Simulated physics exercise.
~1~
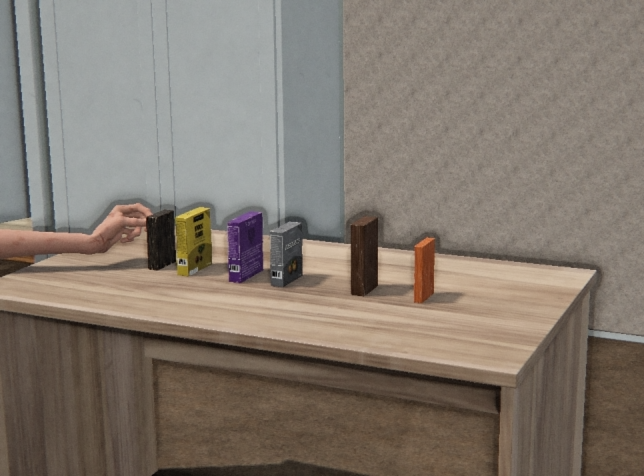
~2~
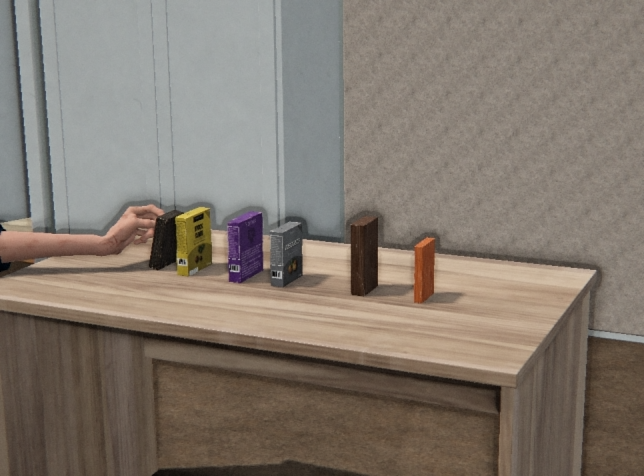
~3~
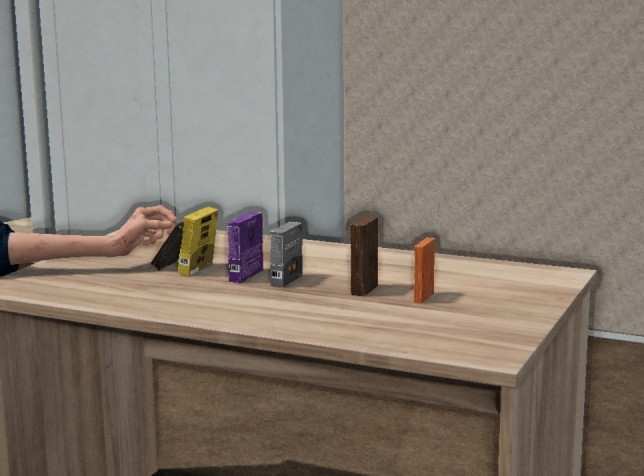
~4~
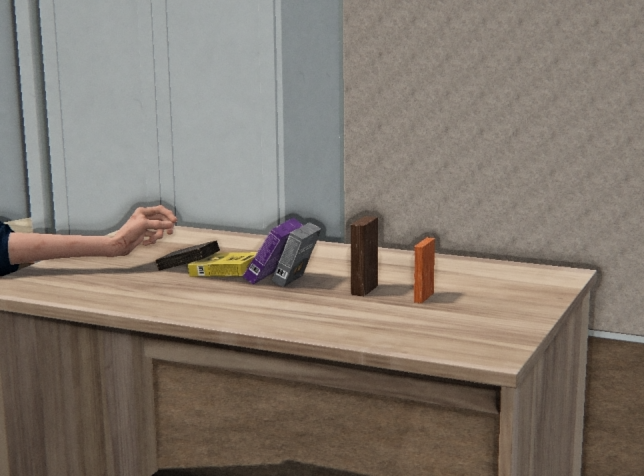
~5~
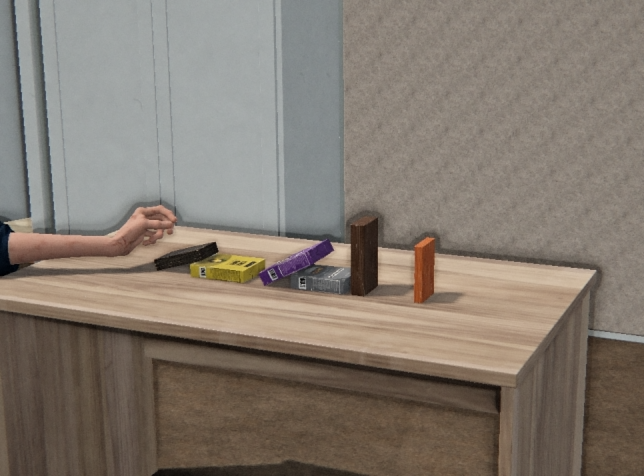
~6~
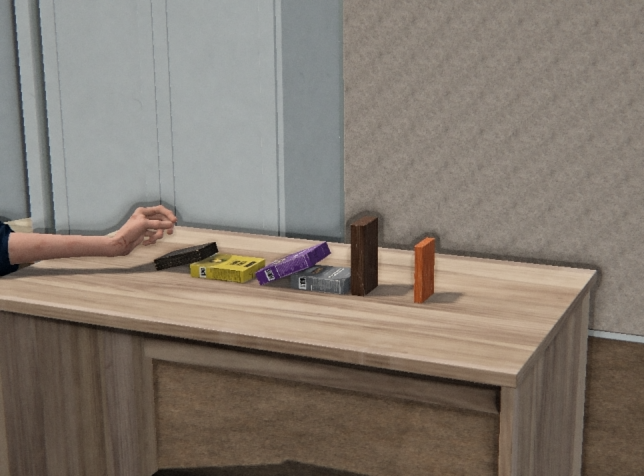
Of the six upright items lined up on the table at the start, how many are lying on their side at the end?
Four of them are lying on their side at the end, namely the black block and the yellow, purple and grey packets.
The video shows a hand tipping a black block to the right on a wooden table, toppling the yellow, purple and grey packets beside it in turn. The four come to rest tipped over, while the brown block and the orange board stay upright.
